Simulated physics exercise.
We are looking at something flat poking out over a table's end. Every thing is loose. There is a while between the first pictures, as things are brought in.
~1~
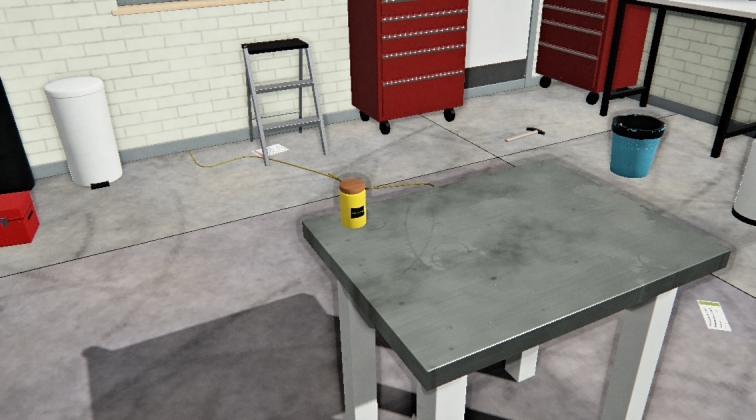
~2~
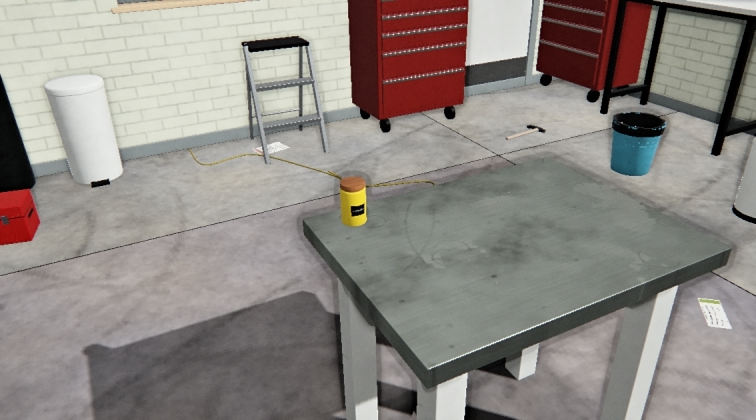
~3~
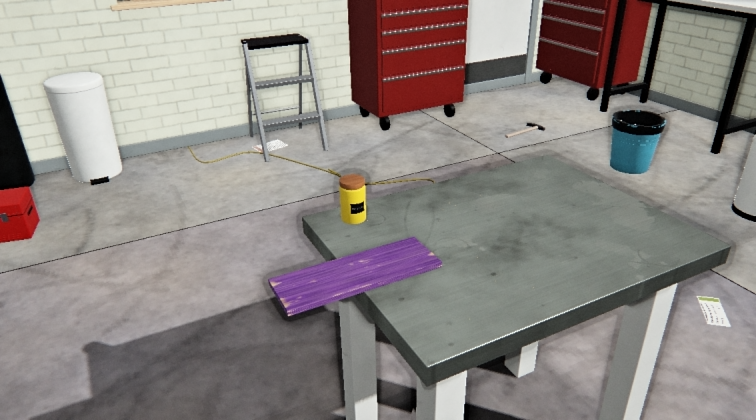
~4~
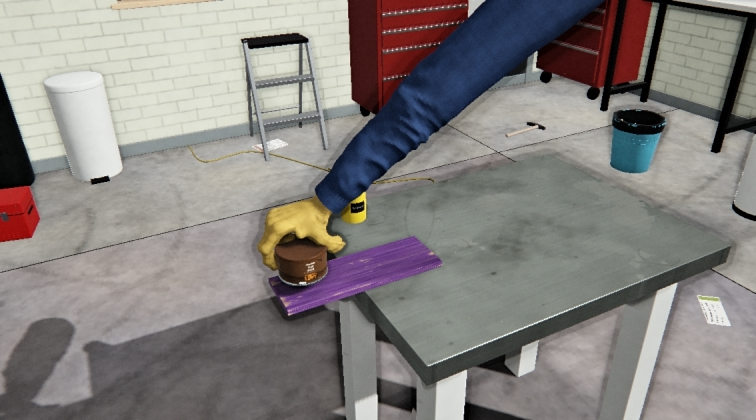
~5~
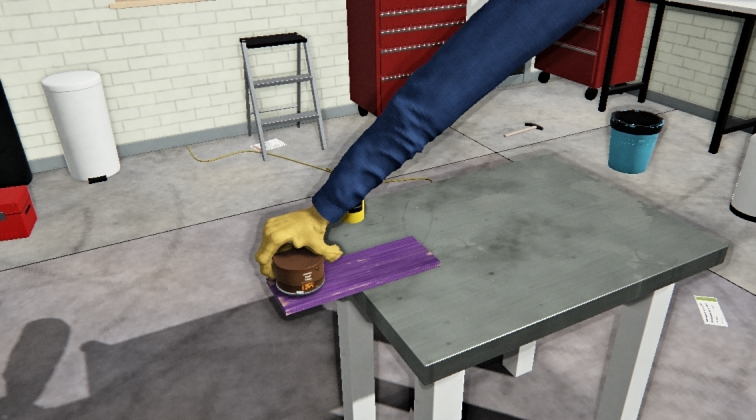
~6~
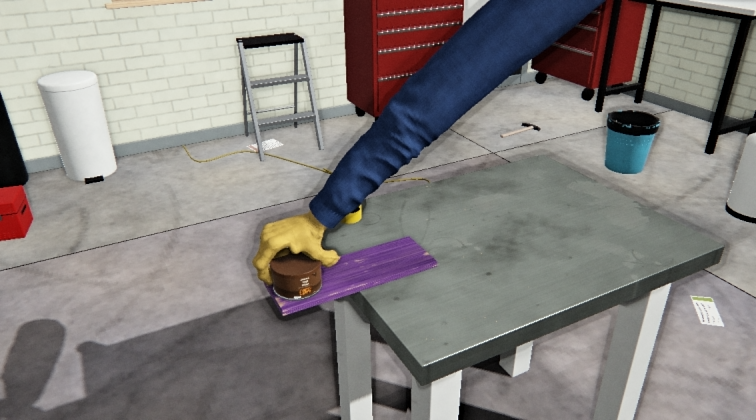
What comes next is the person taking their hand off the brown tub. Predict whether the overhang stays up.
I expect it to lose its balance.
Then, 0.40 s on from there, purple plank and brown tub now down on the floor or falling.
Then, 0.50 s on from there, things are still on the move.
Then, 0.60 s on from there, as before.
In the end, down on the floor or falling, purple plank and brown tub; yellow jar unmoved. The plank goes over.
